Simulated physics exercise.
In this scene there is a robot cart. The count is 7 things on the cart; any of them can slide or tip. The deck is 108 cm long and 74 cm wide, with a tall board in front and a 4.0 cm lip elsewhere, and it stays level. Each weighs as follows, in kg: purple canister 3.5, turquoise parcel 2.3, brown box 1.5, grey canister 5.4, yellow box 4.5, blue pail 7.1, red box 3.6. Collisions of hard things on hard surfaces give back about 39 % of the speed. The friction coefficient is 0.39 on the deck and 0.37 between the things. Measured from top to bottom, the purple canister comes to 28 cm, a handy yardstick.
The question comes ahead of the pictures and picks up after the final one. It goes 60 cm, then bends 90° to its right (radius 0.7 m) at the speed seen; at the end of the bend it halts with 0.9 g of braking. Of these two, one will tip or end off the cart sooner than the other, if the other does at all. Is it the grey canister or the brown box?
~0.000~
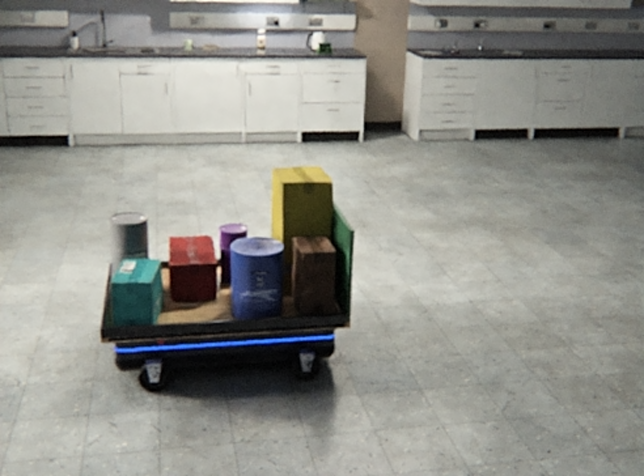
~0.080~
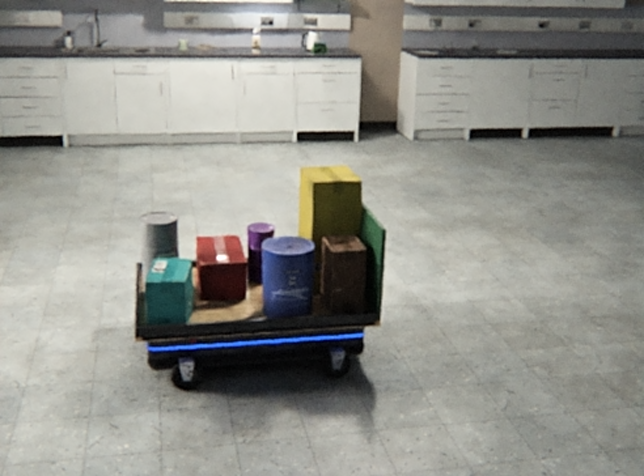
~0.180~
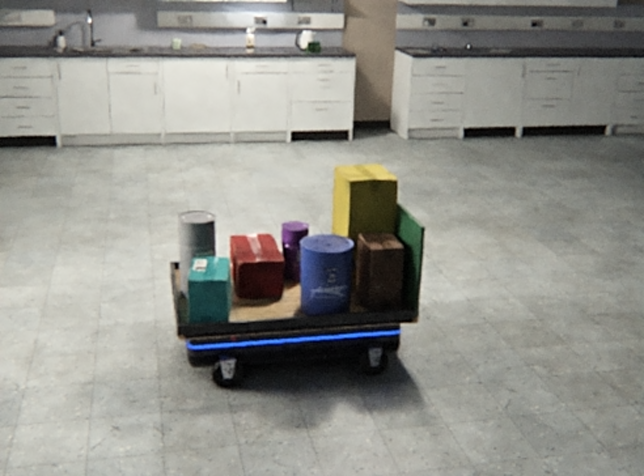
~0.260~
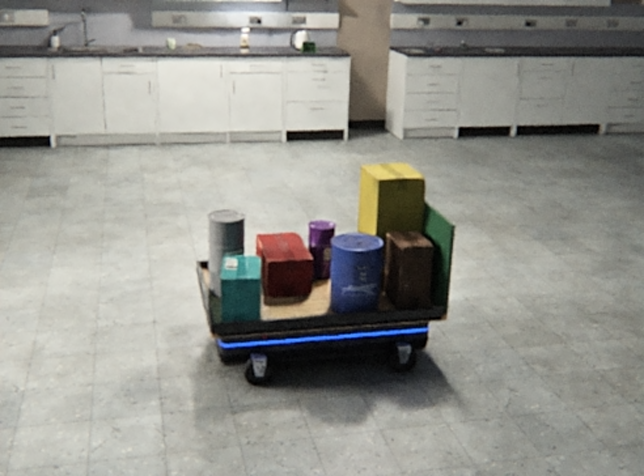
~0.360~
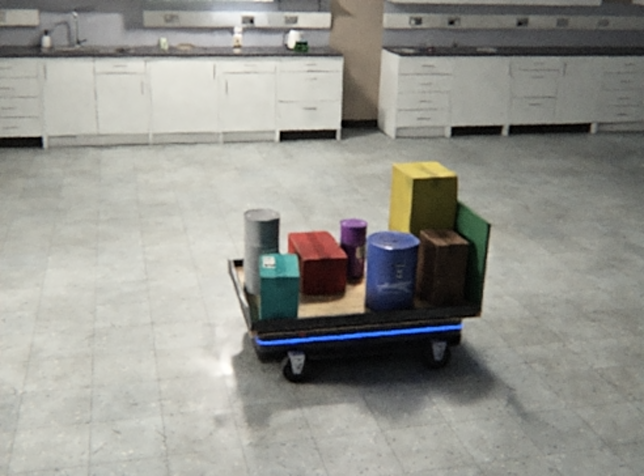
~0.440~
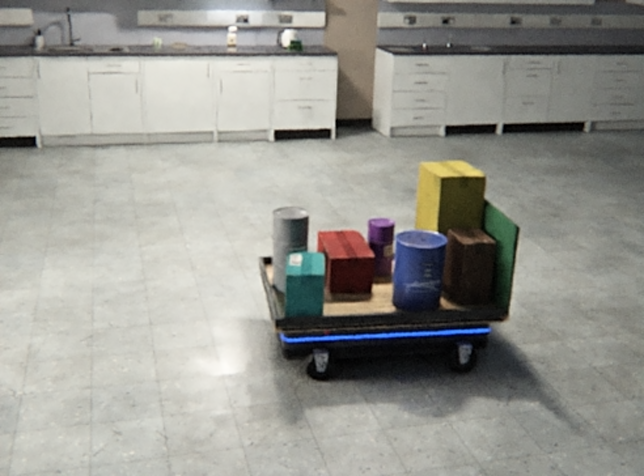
The first of the two.
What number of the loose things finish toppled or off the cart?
3.
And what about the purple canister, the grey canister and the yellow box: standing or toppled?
Outcome noted - the purple canister ends up fallen, the grey canister ends up fallen, the yellow box ends up fallen.
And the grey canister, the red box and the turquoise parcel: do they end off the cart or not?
Afterwards, the grey canister leaves its support, the red box stays on its support, and the turquoise parcel stays on its support.
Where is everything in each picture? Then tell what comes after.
In the first frame, 0 cm covered; grey canister (131, 257); brown box (313, 275).
In the second frame, 14 cm covered; yellow box (329, 230); blue pail (288, 278).
In the third frame, 32 cm covered; red box (256, 265); purple canister (295, 251).
In the fourth frame, 47 cm covered; turquoise parcel (241, 290); yellow box (389, 226).
In the fifth frame, 65 cm covered; blue pail (391, 272); red box (316, 262).
In the sixth frame, 79 cm covered, turned 5°; grey canister (291, 250); brown box (469, 266) slid 5 cm.
After 0.84 s, 151 cm covered, turned 63°; purple canister and yellow box now off the cart; brown box leaning 26° near (610, 332); grey canister slid 8 cm near (450, 260).
After 1.24 s, 216 cm covered, turned 90°; grey canister now off the cart; brown box leaning 12°; blue pail slid 41 cm.
By the end (2.0 s), off the cart, purple canister, grey canister and yellow box; not toppled but over 10 cm from the start, turquoise parcel, brown box, blue pail and red box. Grey canister went at 1.14 s; brown box was never lost.
